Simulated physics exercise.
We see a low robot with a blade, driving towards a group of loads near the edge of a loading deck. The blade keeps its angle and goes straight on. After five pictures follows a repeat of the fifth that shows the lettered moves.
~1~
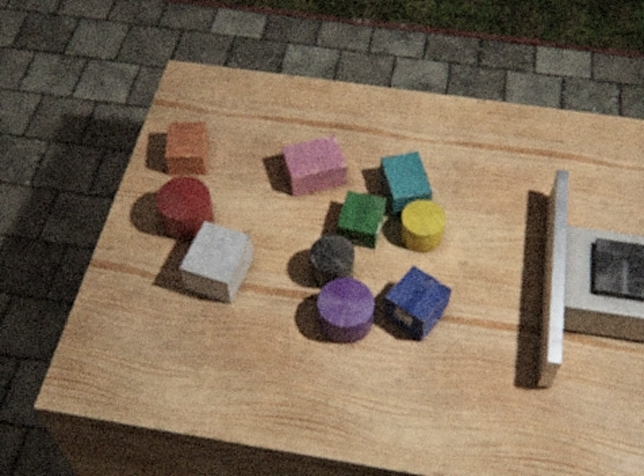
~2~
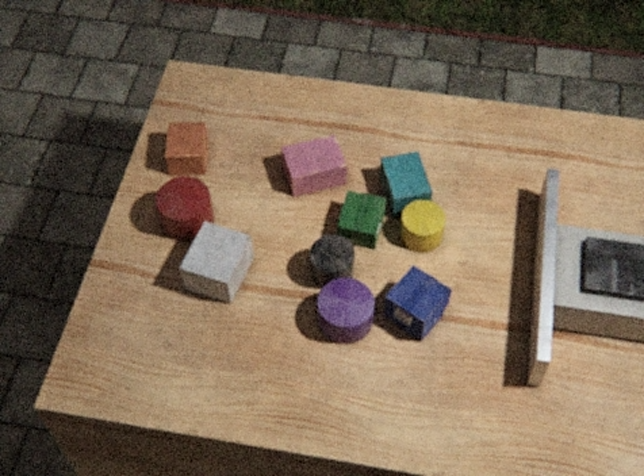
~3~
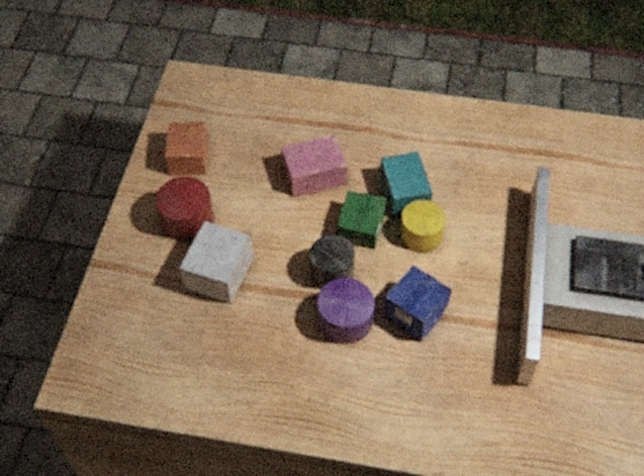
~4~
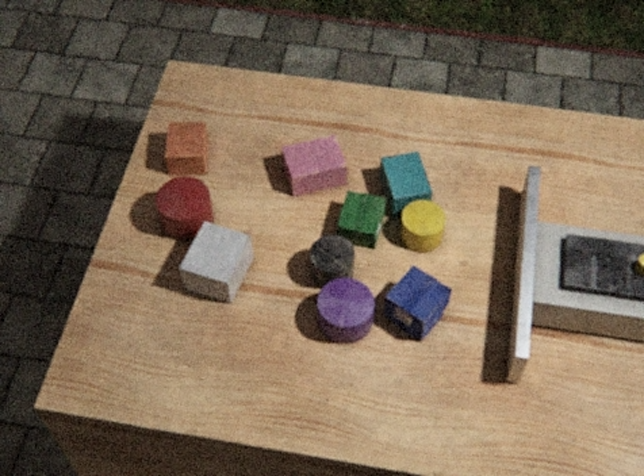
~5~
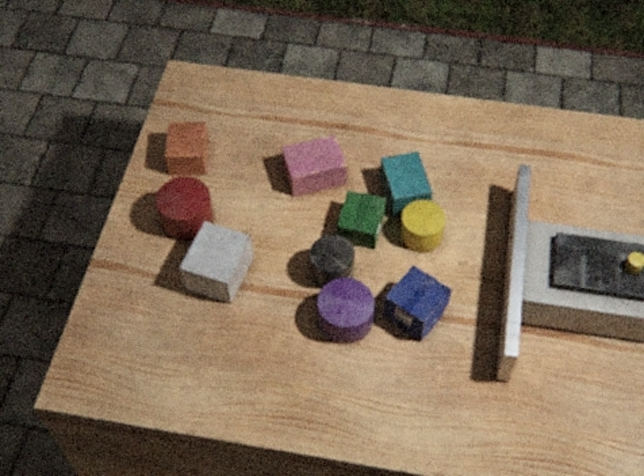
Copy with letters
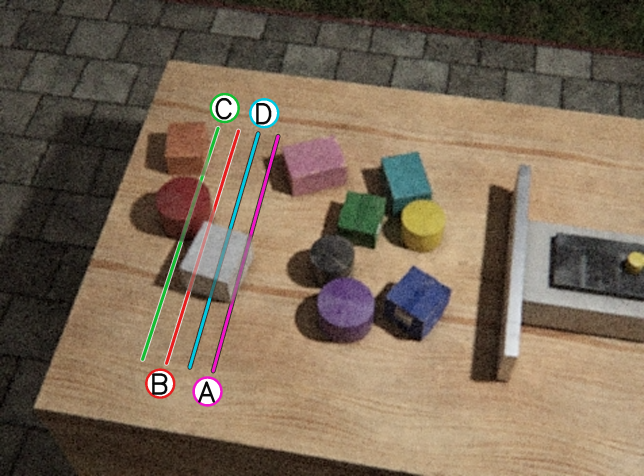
A low robot with an upright blade moves slowly left toward colourful blocks on a wooden surface.
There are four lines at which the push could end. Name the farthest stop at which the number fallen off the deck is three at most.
It can go as far as C.
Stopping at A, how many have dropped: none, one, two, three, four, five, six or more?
By then, none.
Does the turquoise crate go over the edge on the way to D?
No.
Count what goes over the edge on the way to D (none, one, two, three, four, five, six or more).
In all, none.
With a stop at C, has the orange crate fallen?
By then, yes.
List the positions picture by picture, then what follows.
Pink crate (314, 166); yellow canister (422, 227); red canister (185, 208), in the first picture.
Robot (624, 269); turquoise crate (406, 185), in the second picture.
Robot (614, 267); green parcel (361, 220), in the third picture.
Robot (603, 266); blue parcel (417, 303), in the fourth picture.
Robot (593, 264); white crate (217, 262); pink crate (314, 166); yellow canister (422, 227), in the fifth picture.
On the marked copy, A at (248, 243); B at (206, 237); C at (184, 234); D at (227, 240).
Taking C. A third of the way, robot (466, 246); purple canister (302, 304); turquoise crate (380, 179).
Two thirds of the way, robot (344, 228); orange crate (182, 148); red canister (171, 208).
When it is over, robot (250, 215); red canister over the edge; orange crate over the edge; two fallen.
As for the rest, A is within the limit but short; B is within the limit but short; D is within the limit but short.
